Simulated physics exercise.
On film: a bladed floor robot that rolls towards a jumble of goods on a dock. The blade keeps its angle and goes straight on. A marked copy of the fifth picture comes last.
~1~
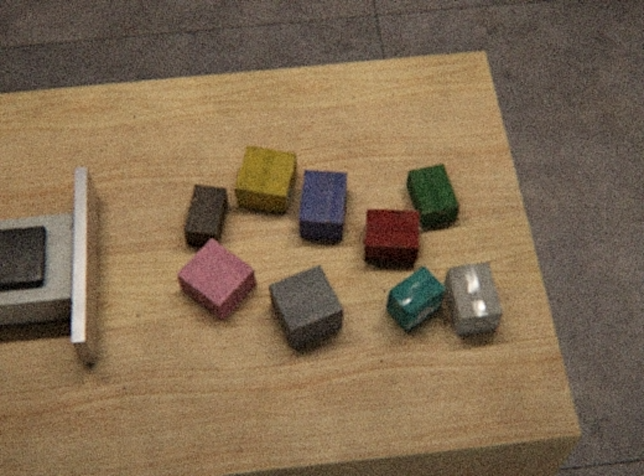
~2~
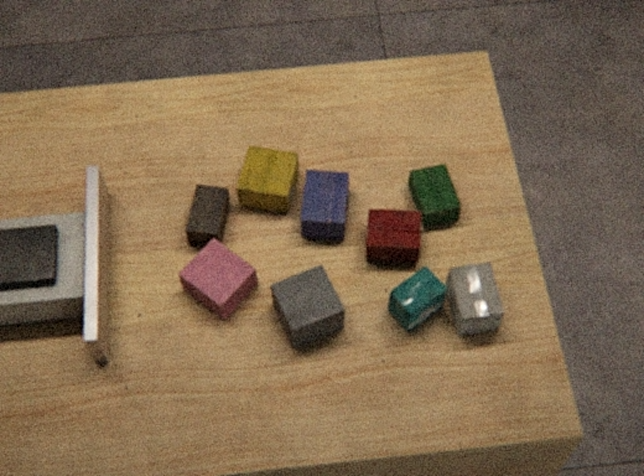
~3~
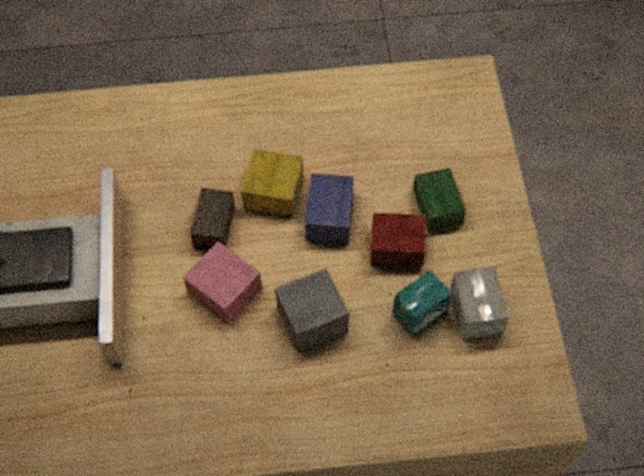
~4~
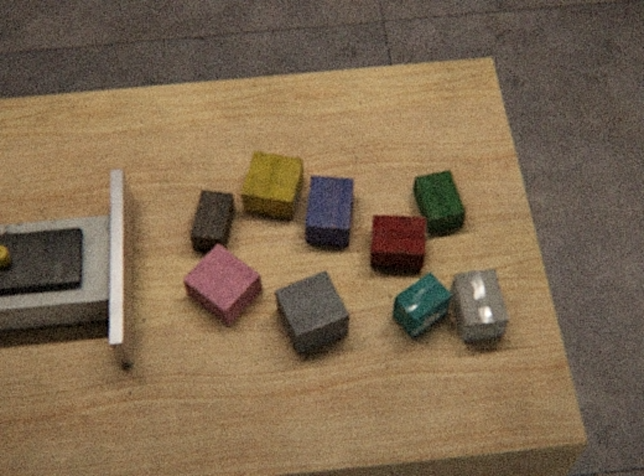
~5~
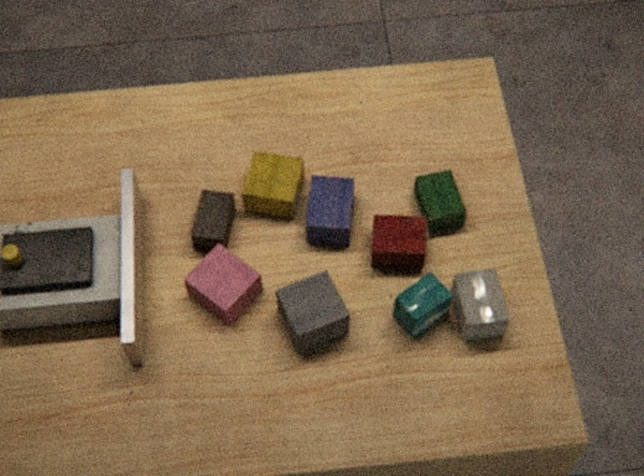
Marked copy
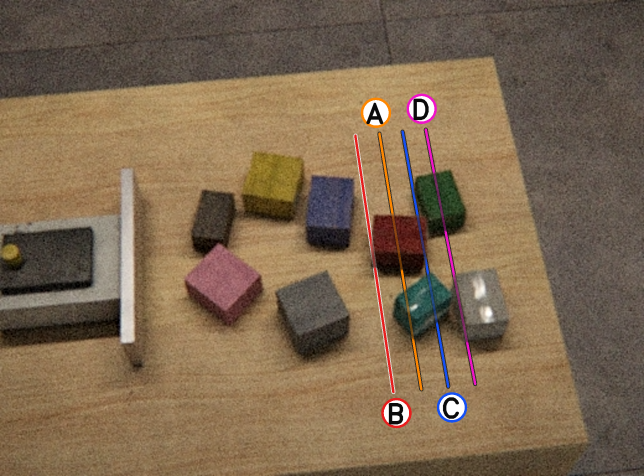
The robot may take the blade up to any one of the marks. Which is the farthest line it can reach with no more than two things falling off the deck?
It can go as far as D.
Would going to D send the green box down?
Yes.
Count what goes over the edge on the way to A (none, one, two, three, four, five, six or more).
By then, none.
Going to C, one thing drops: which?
It is the white parcel.
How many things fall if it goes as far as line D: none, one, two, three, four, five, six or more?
Two.
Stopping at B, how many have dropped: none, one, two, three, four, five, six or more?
The count is none.
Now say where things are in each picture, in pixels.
The first frame shows black crate (207, 216); red parcel (391, 236); grey crate (306, 306).
The second frame shows robot (18, 256); yellow box (269, 179).
The third frame shows robot (32, 258); white parcel (479, 303).
The fourth frame shows robot (43, 259); blue crate (330, 210).
The fifth frame shows robot (54, 258); black crate (214, 221); red parcel (398, 242); grey crate (313, 312).
On the marked copy, A at (399, 252); B at (373, 254); C at (424, 249); D at (449, 247).
Following D. Soon after the start, robot (172, 247); grey crate (319, 314); yellow box (302, 176).
Later, robot (287, 236); white parcel (508, 305); green box (466, 197).
In the end, robot (377, 228); white parcel over the edge; green box over the edge; two fallen.
As for the rest, A is within the limit but short; B is within the limit but short; C is within the limit but short.
